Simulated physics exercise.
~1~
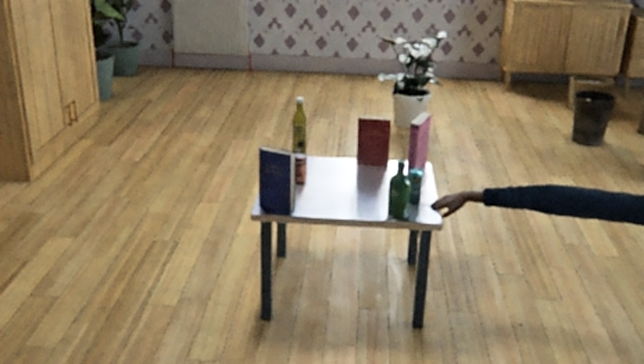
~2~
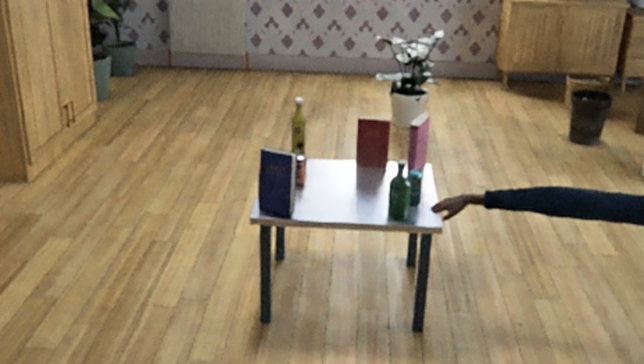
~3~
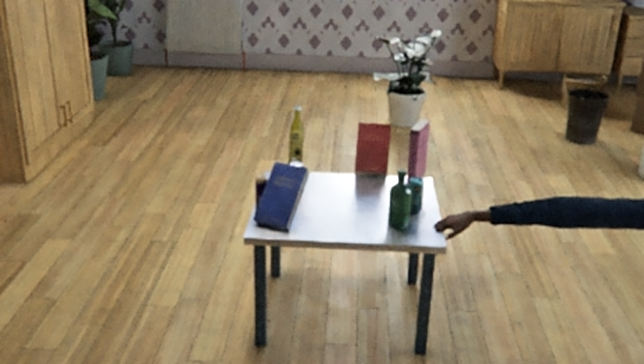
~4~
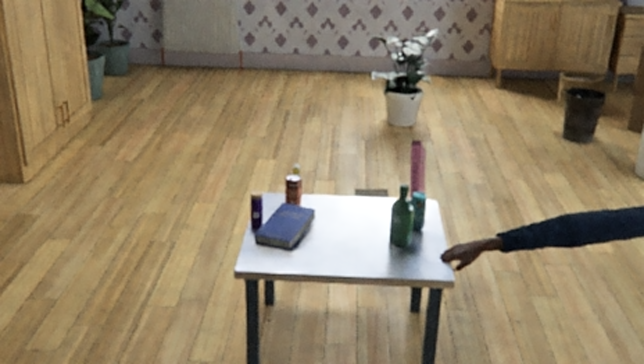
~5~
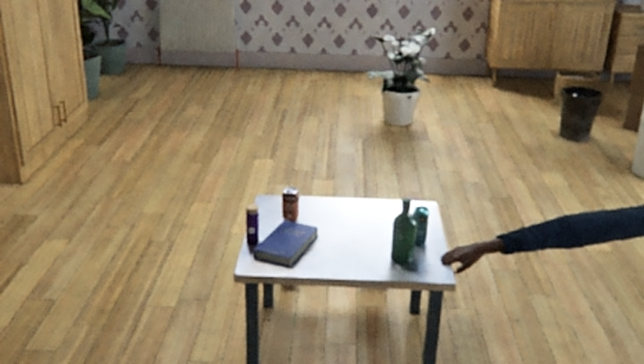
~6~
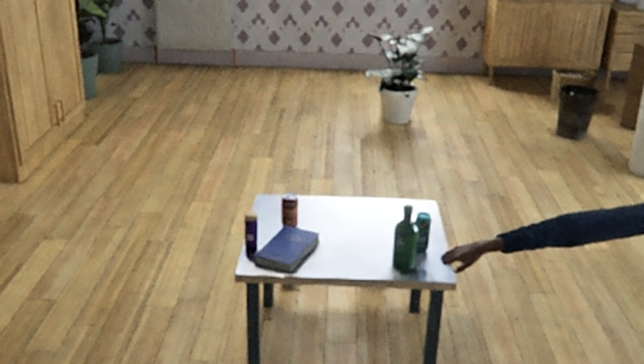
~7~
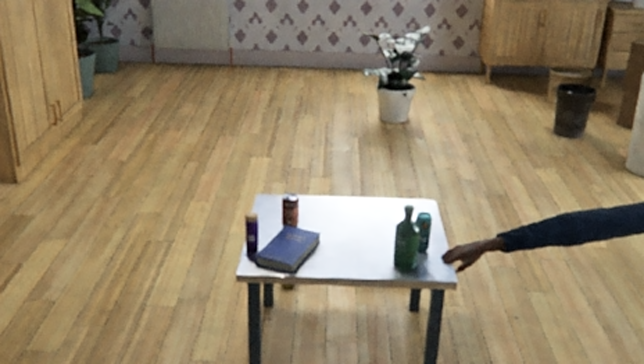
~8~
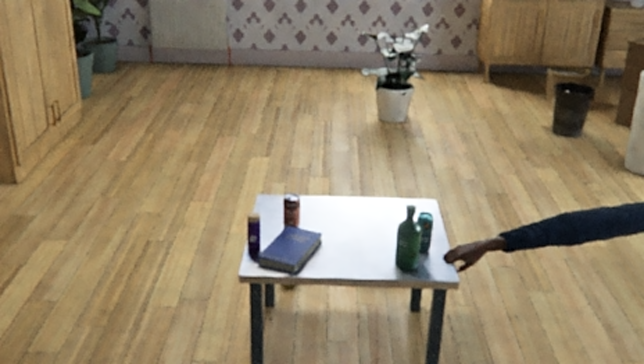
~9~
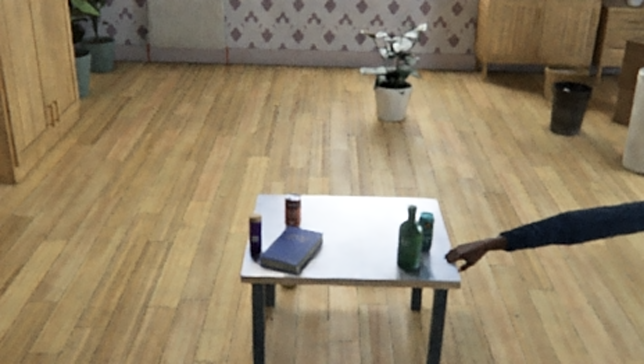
A dark-sleeved arm reaches in from the right, its hand at the near corner of a small white table in a wood-floored room, seen from slightly above. Blue, red and pink books, a yellow bottle, a green bottle and small cans and containers stand on top, with a potted plant behind. The table slides toward the viewer, and the blue book leans back and falls flat. The yellow bottle and the red and pink books topple off the far side. The table stops, leaving the green bottle, turquoise can, orange can and purple container upright beside the fallen blue book.
